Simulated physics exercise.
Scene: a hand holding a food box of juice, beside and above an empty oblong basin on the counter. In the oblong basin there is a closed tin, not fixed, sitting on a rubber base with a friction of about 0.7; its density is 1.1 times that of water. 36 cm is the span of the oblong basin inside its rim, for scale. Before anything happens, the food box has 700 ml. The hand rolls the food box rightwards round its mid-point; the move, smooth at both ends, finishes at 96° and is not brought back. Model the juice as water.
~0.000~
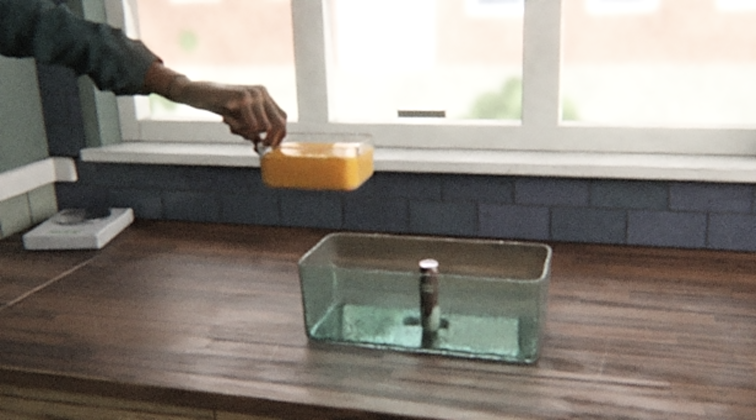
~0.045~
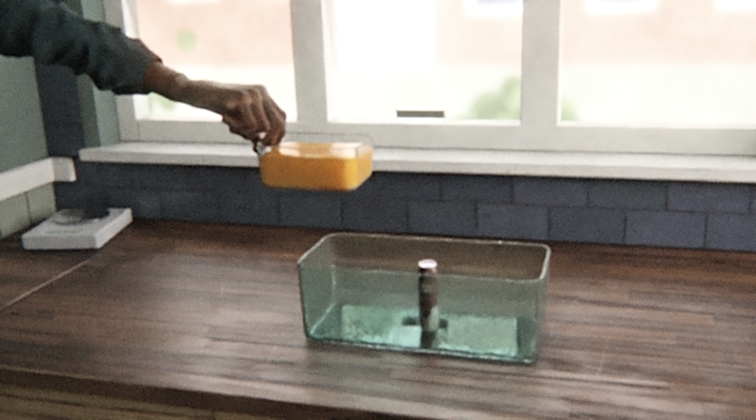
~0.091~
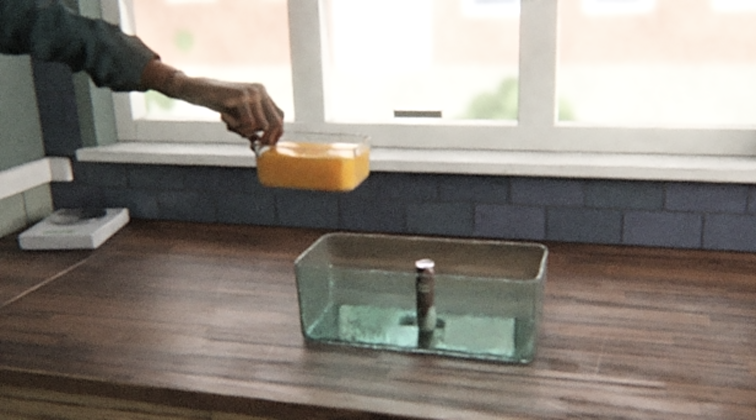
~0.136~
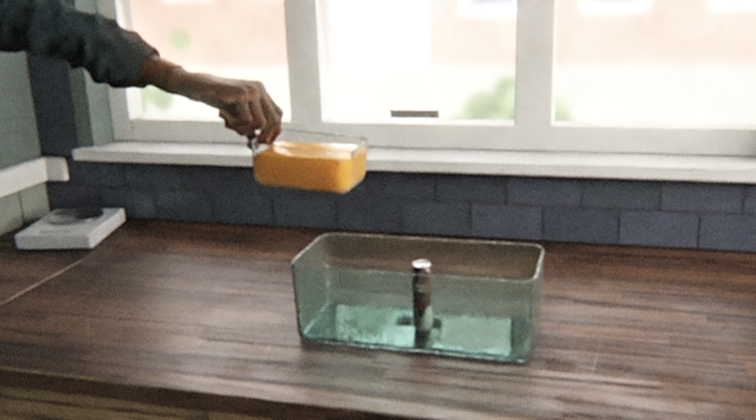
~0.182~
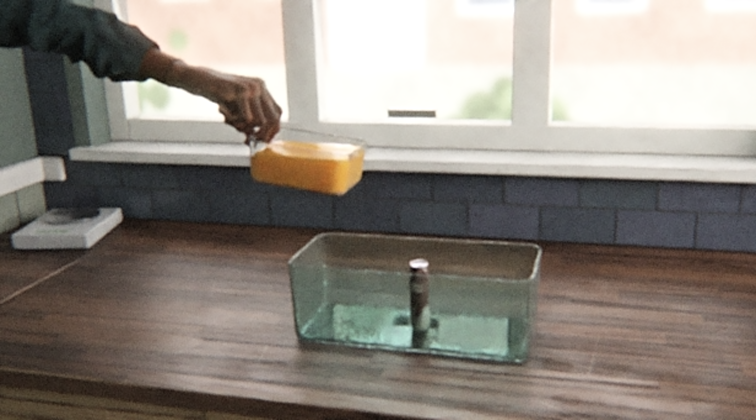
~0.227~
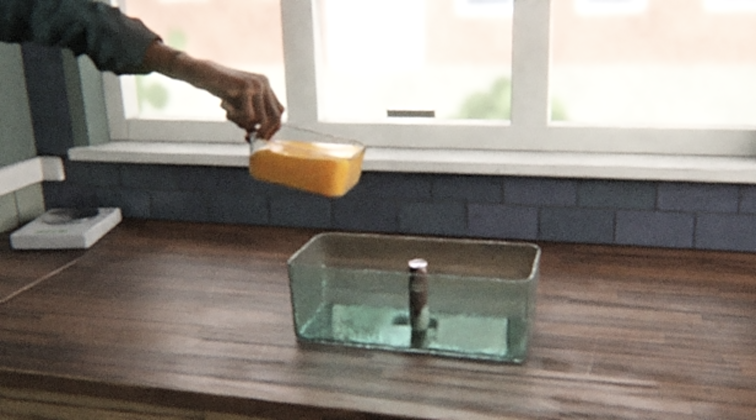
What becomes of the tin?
The tin keeps upright.
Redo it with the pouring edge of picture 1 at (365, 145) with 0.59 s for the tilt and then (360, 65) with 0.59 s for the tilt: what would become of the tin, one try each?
First it tips over; then it stays on its base.
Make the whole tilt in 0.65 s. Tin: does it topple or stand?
The tin would overturn.
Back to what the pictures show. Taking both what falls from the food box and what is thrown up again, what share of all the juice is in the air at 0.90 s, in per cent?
Near 6 percent.
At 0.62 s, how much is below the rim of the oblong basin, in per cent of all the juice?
16 %, more or less.
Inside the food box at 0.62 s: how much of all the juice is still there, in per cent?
44 %.
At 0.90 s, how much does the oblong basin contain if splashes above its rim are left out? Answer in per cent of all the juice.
Some 84 per cent.
After 0.62 s the tilt is 63° and 43 per cent is still to pour; the tin stands where it began.
After 0.90 s the tilt is 93° and 10 per cent is still to pour; the tin stands where it began.
After 1.20 s the tilt is 96° and 2 per cent is still to pour; the tin stands where it began.
After 1.53 s the tilt is 96° and 0 per cent is still to pour; the tin stands where it began.
In the end the tin stands where it began.
